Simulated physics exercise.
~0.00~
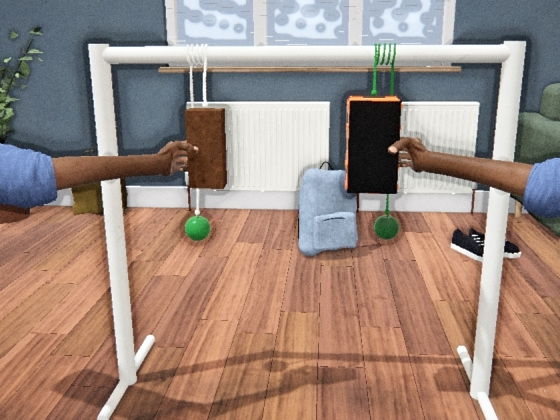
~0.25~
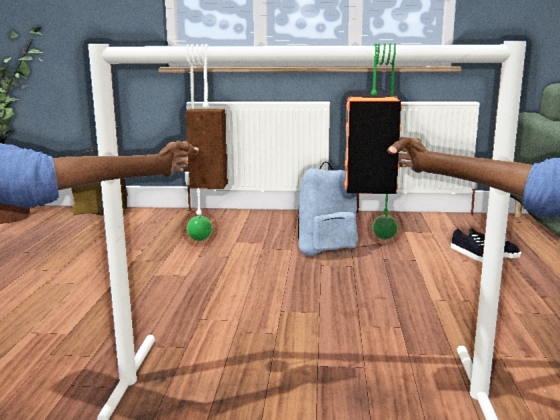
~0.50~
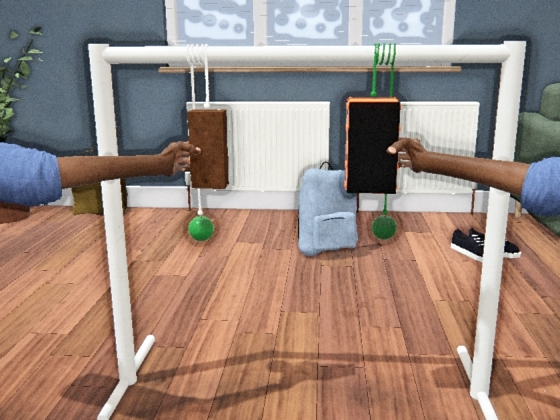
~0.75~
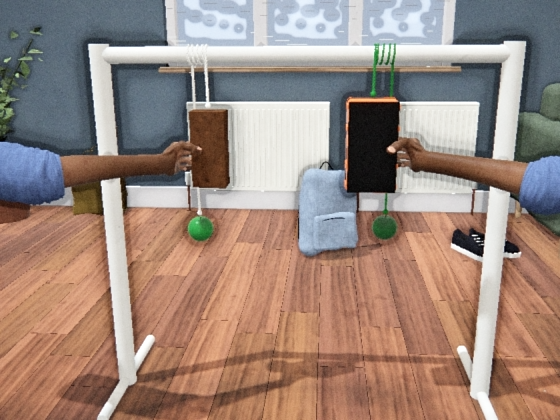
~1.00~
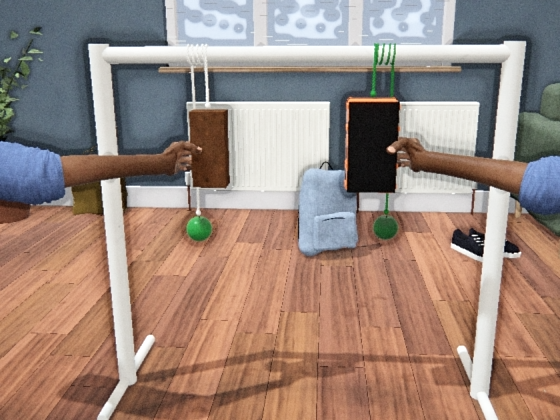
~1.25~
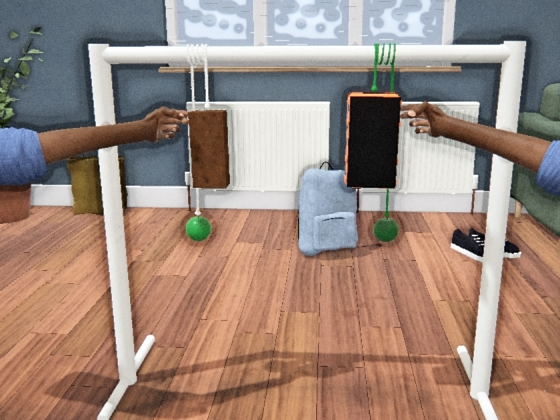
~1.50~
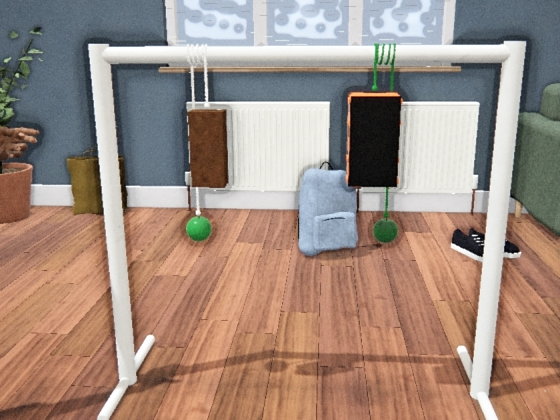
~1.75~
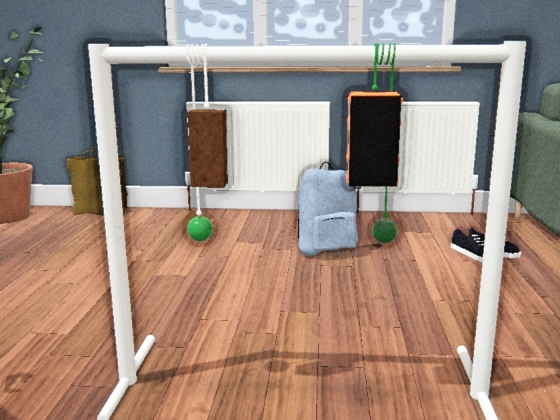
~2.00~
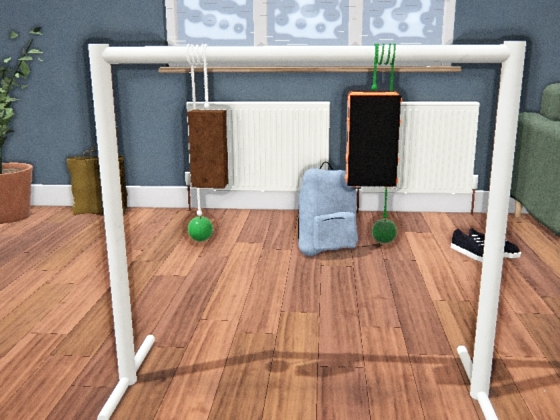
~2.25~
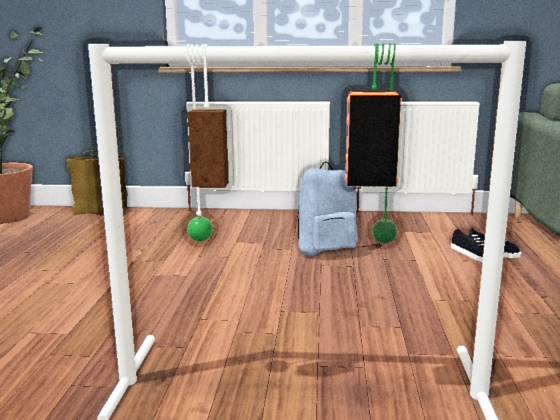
At first, a brown brick hangs from white laces on the left and a black case with orange edges hangs from green laces on the right, both looped over a white rail. A green ball dangles beneath each one, and a hand reaches in from either side to touch the brick and the case. The hands stay almost still for a while, as the balls sway very slightly. Then both hands let go and draw back out of view. Neither object drops, and at the end the brick and the case still hang at the same height.
